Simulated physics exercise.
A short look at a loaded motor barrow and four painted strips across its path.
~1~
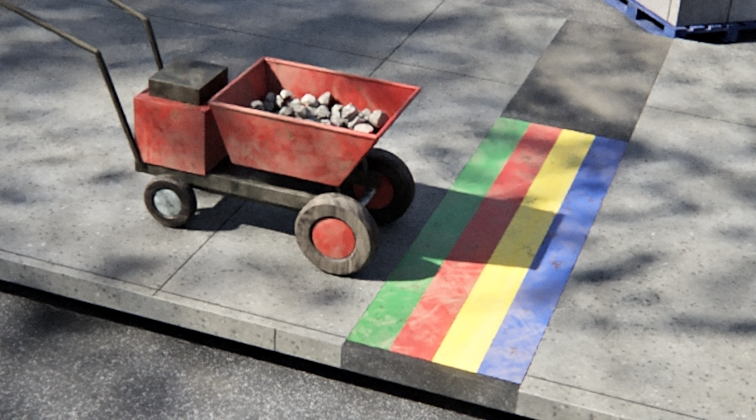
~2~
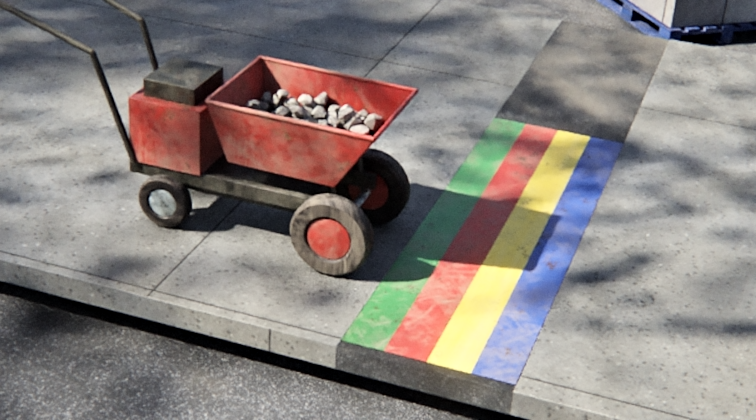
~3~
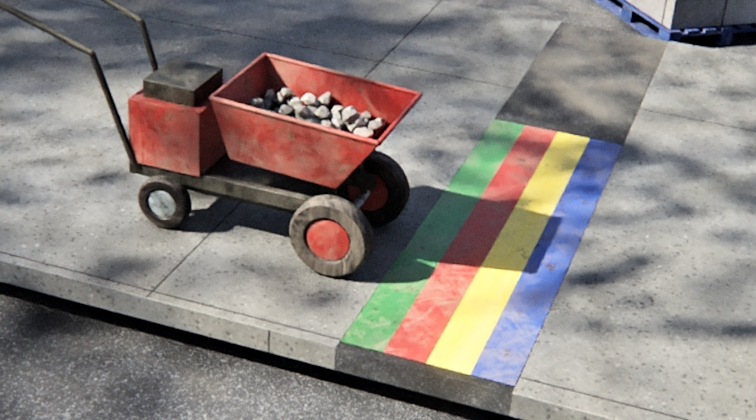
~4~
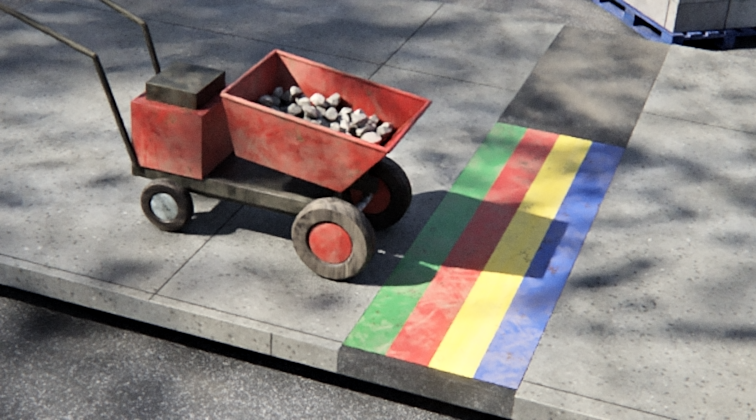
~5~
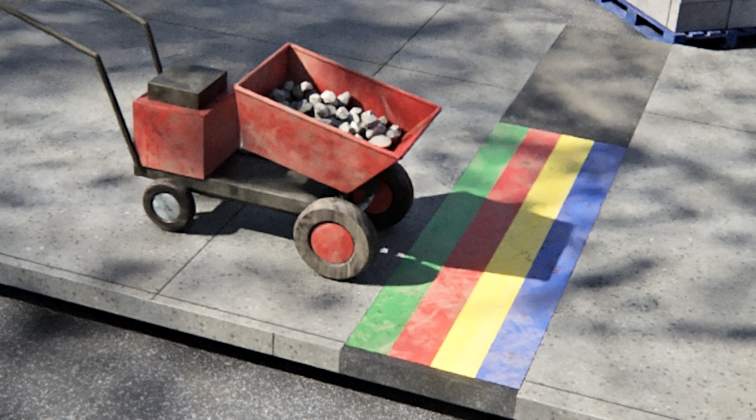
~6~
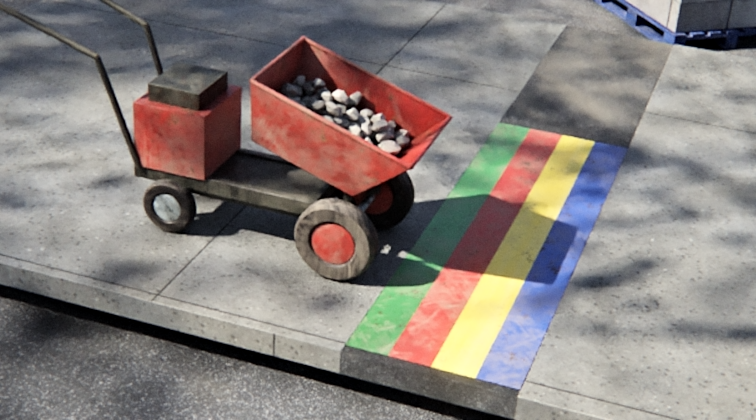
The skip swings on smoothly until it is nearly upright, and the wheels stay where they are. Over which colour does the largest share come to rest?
The yellow one gets the largest share.
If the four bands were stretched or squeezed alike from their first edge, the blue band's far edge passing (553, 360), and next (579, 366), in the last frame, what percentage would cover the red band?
Roughly 20 per cent, and 30 per cent.
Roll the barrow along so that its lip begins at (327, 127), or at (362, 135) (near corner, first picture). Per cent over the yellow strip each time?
In turn 20 and 30 in a hundred.
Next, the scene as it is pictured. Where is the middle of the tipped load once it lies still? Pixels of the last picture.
Roughly at (508, 280).
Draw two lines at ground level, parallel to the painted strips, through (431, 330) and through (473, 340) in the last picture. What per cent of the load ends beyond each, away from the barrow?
The first gives 70 %, the second 40 %.
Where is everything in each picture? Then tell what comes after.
The first picture shows lip of the skip near (377, 138), level; top of the load near (312, 123), broken stones; green strip near (390, 310); red strip near (432, 320); yellow strip near (474, 330); blue strip near (516, 341).
The second picture shows lip of the skip near (374, 139), level; top of the load near (308, 123).
The third picture shows lip of the skip near (378, 143), tipped barely; top of the load near (302, 111).
The fourth picture shows lip of the skip near (388, 151), tipped a little; top of the load near (296, 114).
The fifth picture shows lip of the skip near (400, 158), tipped a little; top of the load near (307, 111).
The sixth picture shows lip of the skip near (411, 168), tipped clearly; top of the load near (301, 107); green strip near (390, 315); red strip near (431, 325); yellow strip near (473, 336); blue strip near (515, 346).
Shortly afterwards, skip tipped steeply; the whole lot in the skip.
Next, skip tipped right over; the bulk in the skip; only a few over the red strip; a little over the yellow strip; only a few over the blue strip; only a few falling.
Some moments later, skip tipped right over; near a third in the skip; a little over the red strip; near a third over the yellow strip; near a quarter over the blue strip; a little off the paint.
In the end, skip tipped right over; near a quarter in the skip; none at all over the green strip; a little over the red strip; near a third over the yellow strip; near a quarter over the blue strip; a little off the paint.
